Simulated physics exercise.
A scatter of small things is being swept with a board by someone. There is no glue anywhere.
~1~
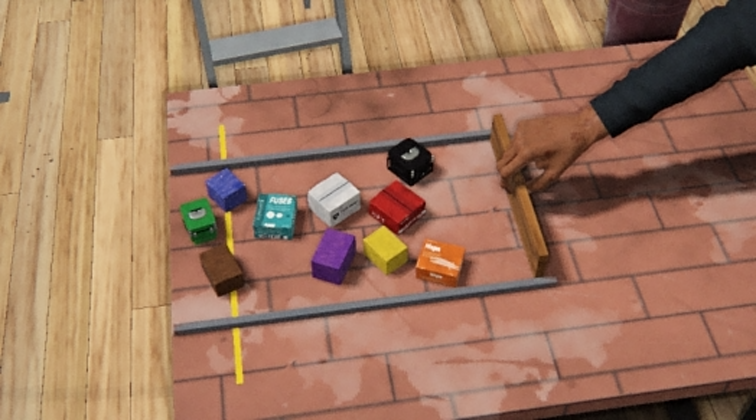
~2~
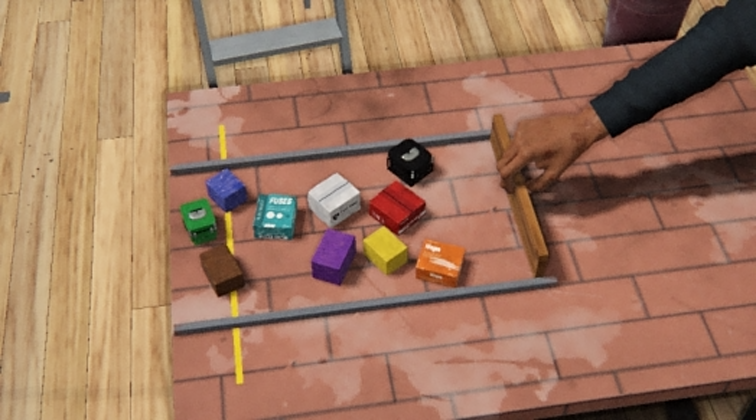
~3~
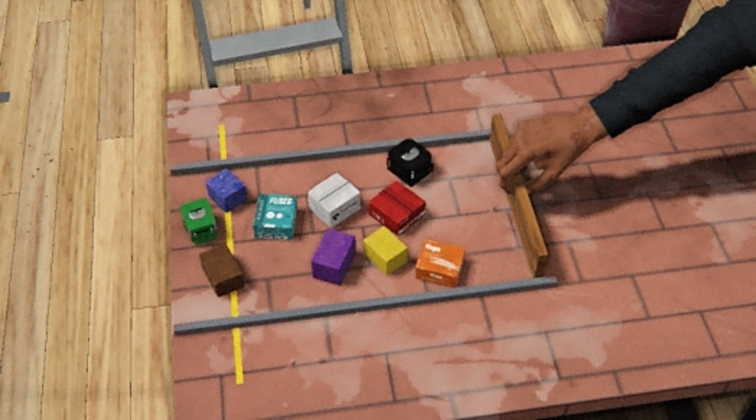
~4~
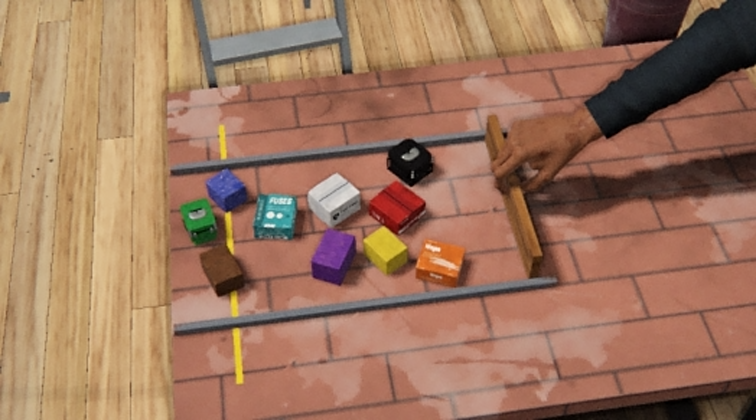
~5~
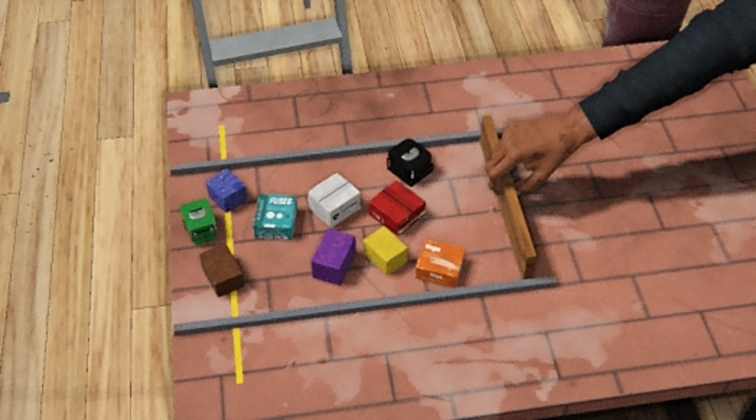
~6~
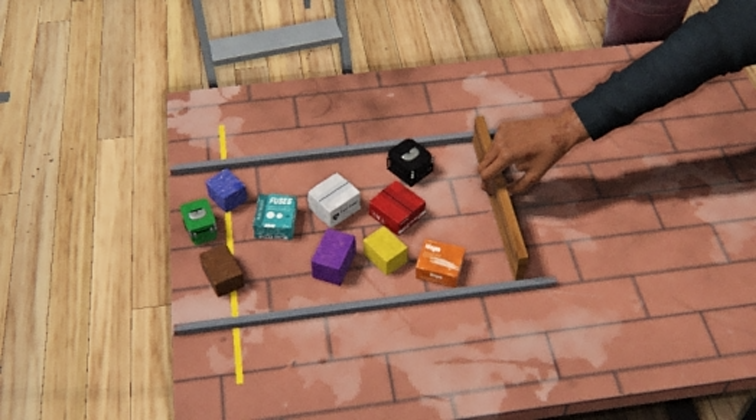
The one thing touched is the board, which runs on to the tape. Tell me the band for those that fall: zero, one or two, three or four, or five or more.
You'd see three or four of the bits go off the end there.
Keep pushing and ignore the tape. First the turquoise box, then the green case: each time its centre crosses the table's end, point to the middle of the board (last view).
(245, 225) and (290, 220), more or less.
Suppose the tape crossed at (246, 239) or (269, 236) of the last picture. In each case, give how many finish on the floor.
The first gives 2 and the second gives 1.
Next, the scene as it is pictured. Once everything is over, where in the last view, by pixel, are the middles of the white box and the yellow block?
Look around (171, 196) for the first and around (208, 268) for the second.
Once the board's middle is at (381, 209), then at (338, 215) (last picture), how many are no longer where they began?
Counting first: 6, next 7.
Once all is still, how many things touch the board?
4 are in contact with it.
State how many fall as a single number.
Count of fallen: 4.
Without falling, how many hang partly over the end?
Tally: 2.
Early on, none off yet; green case at rest near (199, 222); brown block at rest near (222, 270); blue block at rest near (227, 191).
Finally, the number that fall off is three or four; lost, turquoise box, blue block, brown block and green case.
